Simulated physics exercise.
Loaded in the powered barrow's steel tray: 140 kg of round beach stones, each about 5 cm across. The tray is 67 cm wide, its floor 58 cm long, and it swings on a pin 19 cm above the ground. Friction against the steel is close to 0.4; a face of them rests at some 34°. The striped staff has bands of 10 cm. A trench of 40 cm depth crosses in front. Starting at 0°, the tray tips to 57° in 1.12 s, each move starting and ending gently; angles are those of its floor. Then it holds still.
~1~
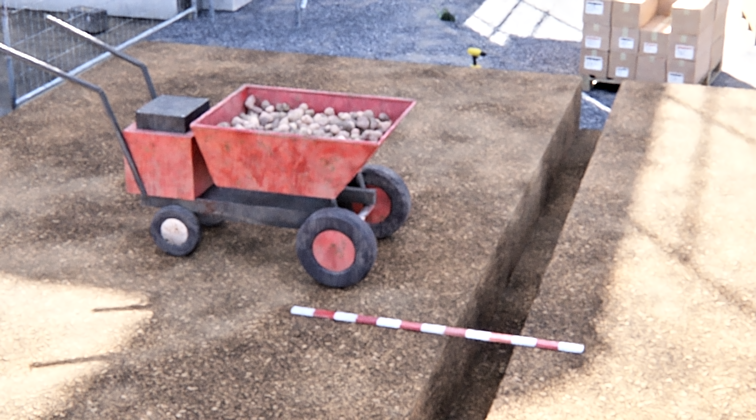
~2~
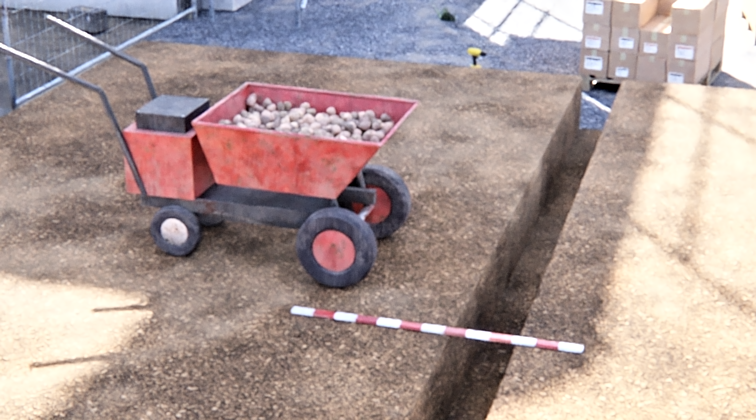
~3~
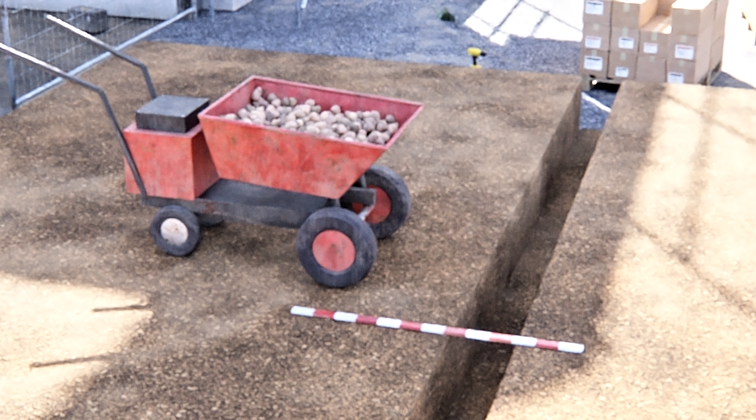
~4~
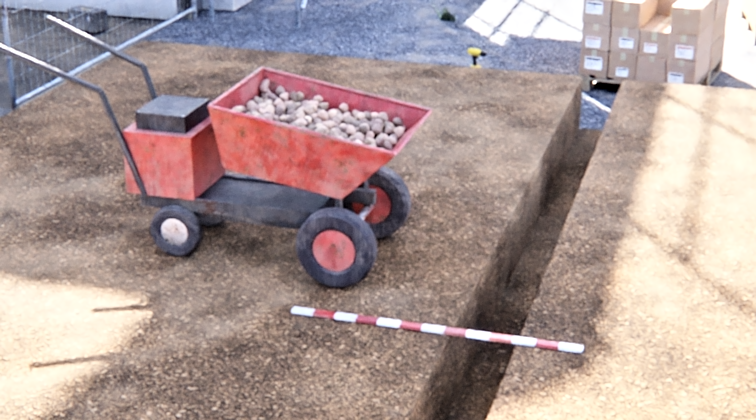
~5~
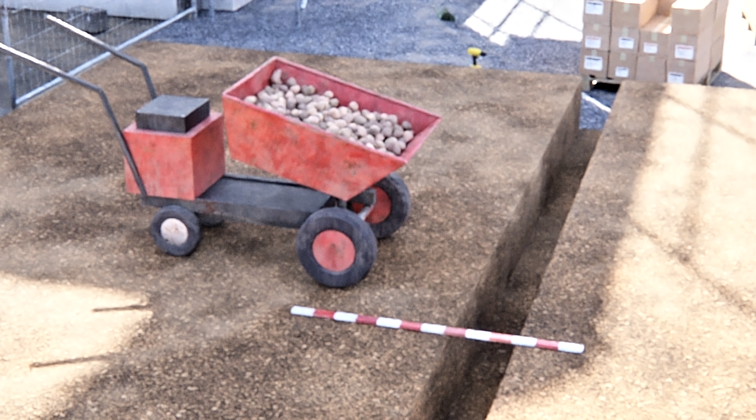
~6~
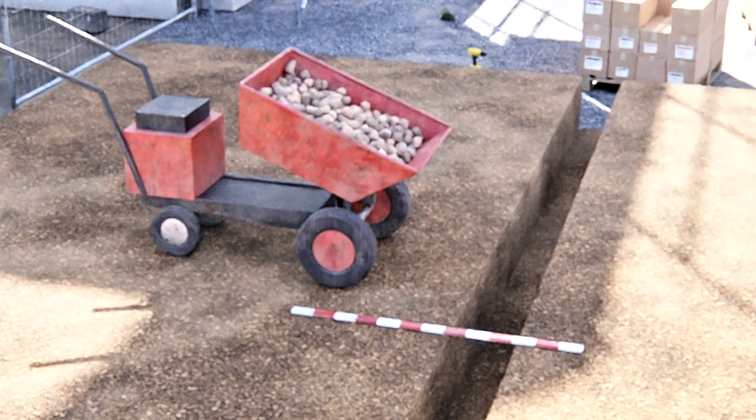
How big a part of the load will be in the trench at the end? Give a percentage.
Some 66 per cent of it.
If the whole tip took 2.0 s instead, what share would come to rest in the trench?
It would be near 70 per cent.
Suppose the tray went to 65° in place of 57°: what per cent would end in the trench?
Then about 90 per cent.
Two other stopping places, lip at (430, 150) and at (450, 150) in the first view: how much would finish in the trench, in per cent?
Near 25 per cent from the first place, 15 from the second.
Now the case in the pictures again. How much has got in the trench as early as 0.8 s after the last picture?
About 15 per cent by then.
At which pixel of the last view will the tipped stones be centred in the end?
Around (511, 336).
Then, 0.4 s after the last picture the floor is at 48°, 100 % in the tray; the foremost stones are at (446, 192).
Then, 0.8 s after the last picture the floor is at 57°, 86 % in the tray, 2 % short of the trench, 13 % in the trench; the foremost stones are at (523, 293).
Then, 1.1 s after the last picture the floor is at 57°, 55 % in the tray, 1 % short of the trench, 38 % in the trench, 6 % past the trench; the foremost stones are at (614, 297).
Then, 3.0 s after the last picture the floor is at 57°, 26 % in the tray, 1 % short of the trench, 66 % in the trench, 7 % past the trench; the foremost stones are at (700, 311).
